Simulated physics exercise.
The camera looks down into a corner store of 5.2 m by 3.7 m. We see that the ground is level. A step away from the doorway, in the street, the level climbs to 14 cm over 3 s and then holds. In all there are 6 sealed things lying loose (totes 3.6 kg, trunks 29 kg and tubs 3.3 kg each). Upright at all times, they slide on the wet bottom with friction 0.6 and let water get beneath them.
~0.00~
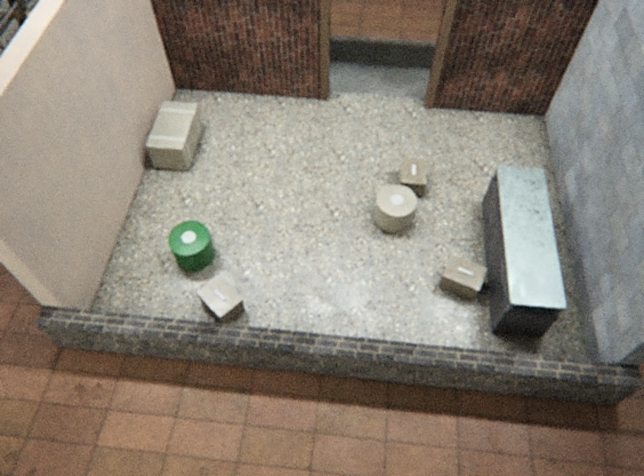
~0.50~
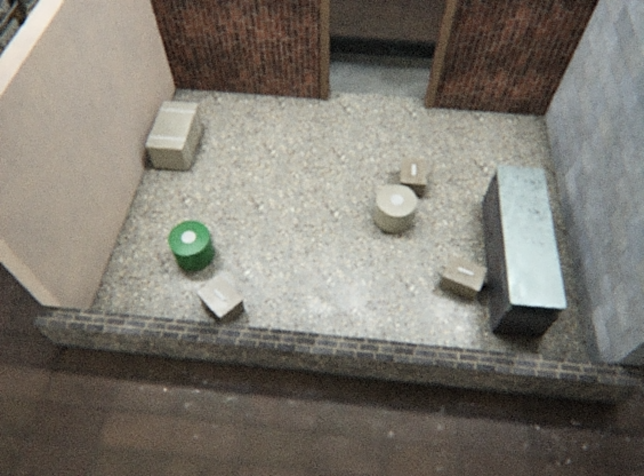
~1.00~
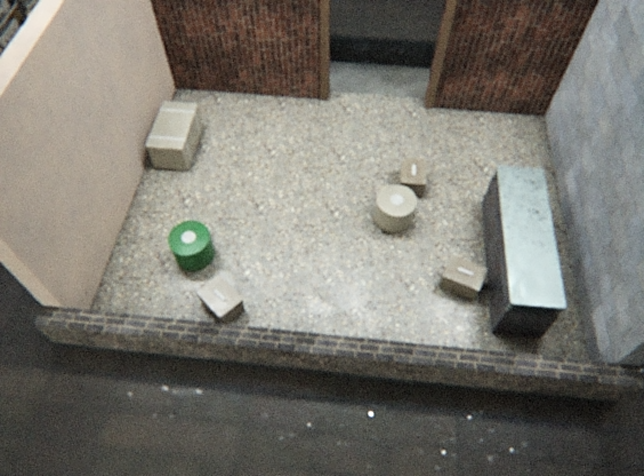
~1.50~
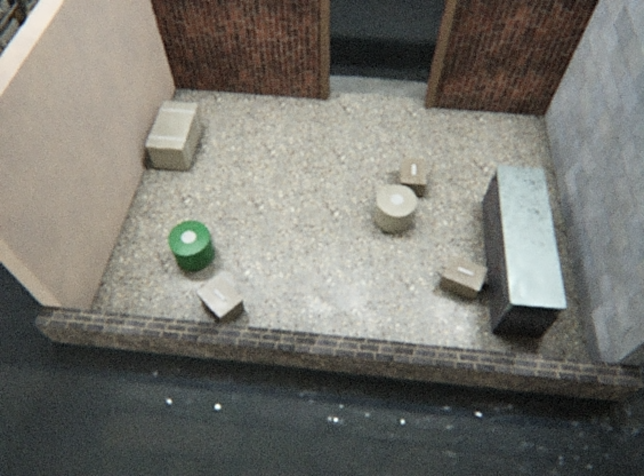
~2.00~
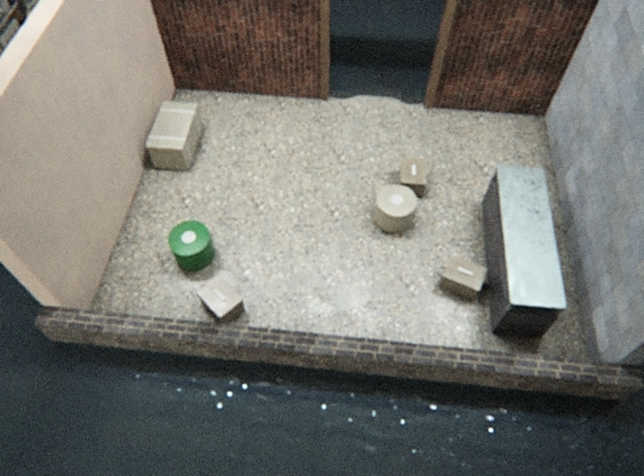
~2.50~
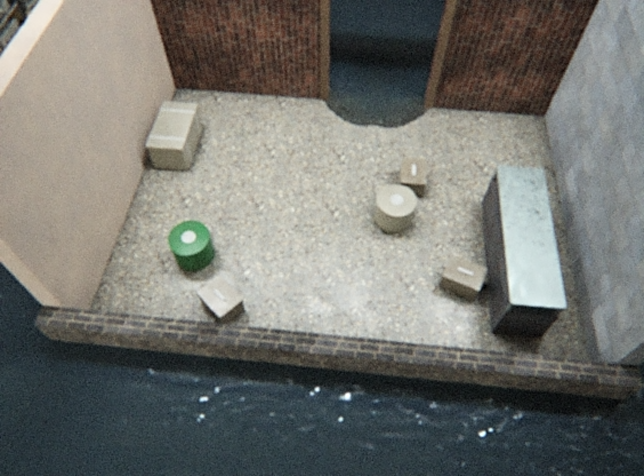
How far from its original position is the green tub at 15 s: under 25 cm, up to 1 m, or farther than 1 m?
Goes a long way.
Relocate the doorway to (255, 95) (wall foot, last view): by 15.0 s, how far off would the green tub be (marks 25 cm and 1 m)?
Under that change the green tub is pushed a bit.
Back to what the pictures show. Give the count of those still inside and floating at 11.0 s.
Count at that moment: 5.
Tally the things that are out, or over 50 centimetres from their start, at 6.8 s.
The number I get is 3.
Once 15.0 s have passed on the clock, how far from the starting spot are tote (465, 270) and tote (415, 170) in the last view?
250 cm and 150 cm respectively.
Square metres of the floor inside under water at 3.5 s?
Roughly 2.0 m2.
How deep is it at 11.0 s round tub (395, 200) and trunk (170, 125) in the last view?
Depths: Near 7 cm, then near 4 cm.
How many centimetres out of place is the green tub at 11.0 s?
Roughly 60 cm.
After 3.5 s the green tub is near (189, 237), 0.0 m from its start, aground; 0 afloat.
After 6.8 s the green tub is near (186, 239), 0.0 m from its start, aground; 3 afloat.
After 11.0 s the green tub is near (130, 223), 0.7 m from its start, afloat; 5 afloat.
After 15.0 s the green tub is near (243, 125), 1.7 m from its start, afloat; 5 afloat.
